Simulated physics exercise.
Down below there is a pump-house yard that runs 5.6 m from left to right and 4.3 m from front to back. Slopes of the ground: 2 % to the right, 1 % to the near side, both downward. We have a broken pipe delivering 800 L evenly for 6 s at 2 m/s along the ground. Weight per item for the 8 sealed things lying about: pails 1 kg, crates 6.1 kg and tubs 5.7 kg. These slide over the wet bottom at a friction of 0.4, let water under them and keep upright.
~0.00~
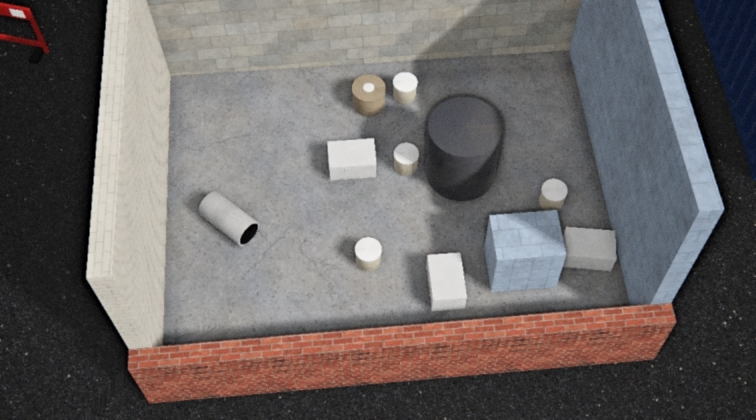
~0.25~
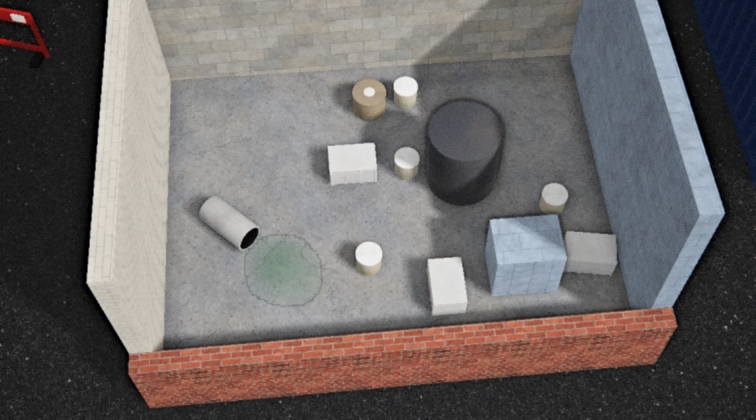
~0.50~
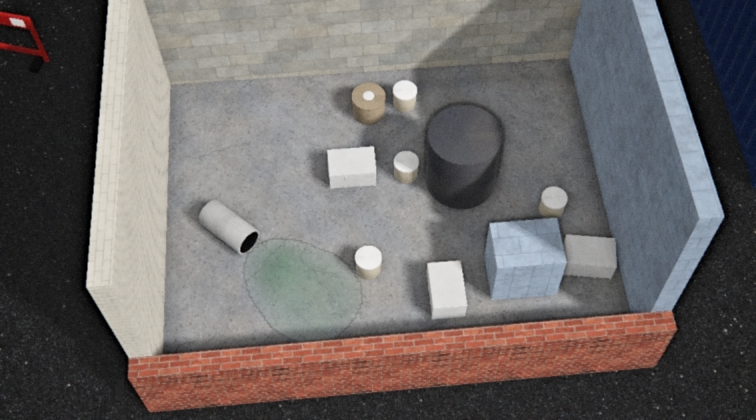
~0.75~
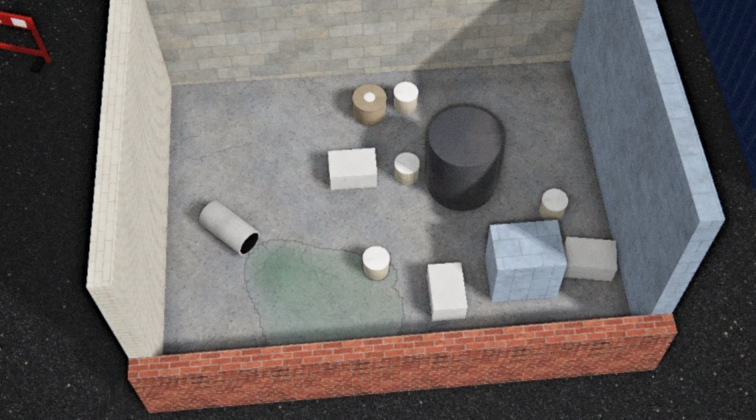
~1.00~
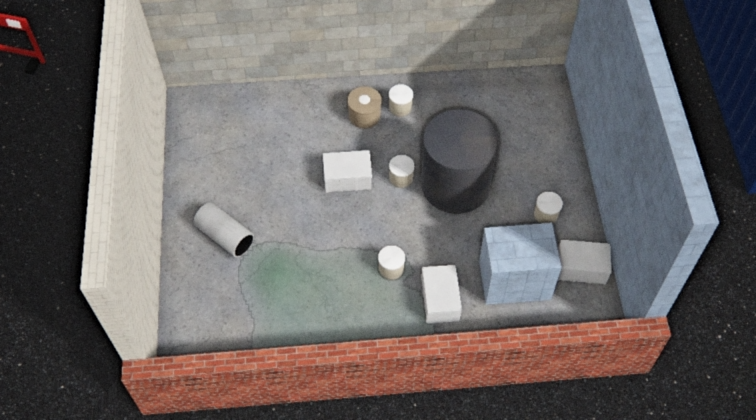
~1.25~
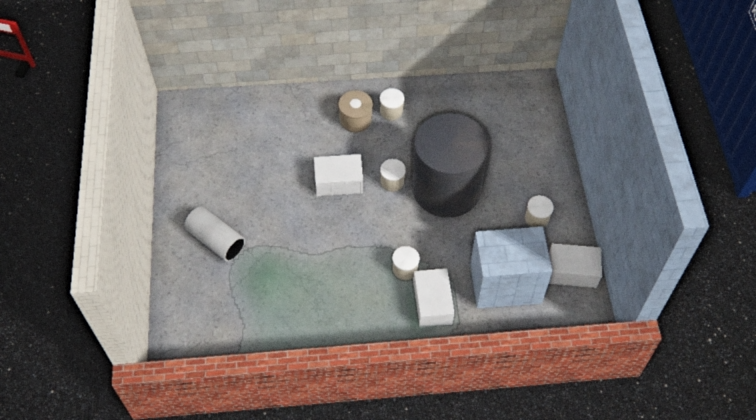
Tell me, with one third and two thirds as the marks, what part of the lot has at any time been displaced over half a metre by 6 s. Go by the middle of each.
Shifted share: One third or higher, lower than two thirds.
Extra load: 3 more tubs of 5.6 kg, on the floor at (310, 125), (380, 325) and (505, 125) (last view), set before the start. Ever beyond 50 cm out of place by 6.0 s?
First stays within it, then exceeds it, then stays within it.
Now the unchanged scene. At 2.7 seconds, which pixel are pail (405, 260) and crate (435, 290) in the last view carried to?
Approx. (487, 218); approx. (461, 282).
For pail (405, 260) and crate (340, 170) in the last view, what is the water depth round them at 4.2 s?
I'd put it at 2 cm and 0 cm respectively.
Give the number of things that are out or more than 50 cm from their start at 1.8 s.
1.
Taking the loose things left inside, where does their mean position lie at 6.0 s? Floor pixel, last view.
Near (442, 150).
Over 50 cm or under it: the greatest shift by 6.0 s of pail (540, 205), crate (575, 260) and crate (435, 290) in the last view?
In that order: Exceeds it, then exceeds it, then exceeds it.
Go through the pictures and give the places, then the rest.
In the first frame, a pail at (368, 249), on the bottom; a crate at (446, 276), on the bottom; water covers 0.0 m2; 0 of 8 have shifted.
In the second frame, a pail at (368, 253), on the bottom; a crate at (447, 280), on the bottom; 0.7 m2 under water; 0 of 8 have shifted.
In the third frame, a pail at (368, 257) rests on the ground; a crate at (447, 284) rests on the ground; water covers 1.4 m2; 0 of 8 have shifted.
In the fourth frame, a pail at (376, 258) rests on the ground, 9 cm from its start; a crate at (447, 286), on the bottom; water covers 2.3 m2; 1 of 8 have shifted.
In the fifth frame, a pail at (391, 257), on the bottom, 35 cm from its start; a crate at (441, 288) rests on the ground; 3.1 m2 under water; 1 of 8 have shifted.
In the sixth frame, a pail at (406, 258) rests on the ground, 63 cm from its start; a crate at (434, 292) rests on the ground; water covers 3.5 m2; 1 of 8 have shifted.
After 1.8 s 1 of 8 are over 50 cm from their spots; 0 afloat.
After 2.7 s 1 of 8 are over 50 cm from their spots; 1 afloat.
After 4.2 s 2 of 8 are over 50 cm from their spots; 4 afloat.
After 6.0 s 4 of 8 are over 50 cm from their spots, and 4 have been at some point; 4 afloat.
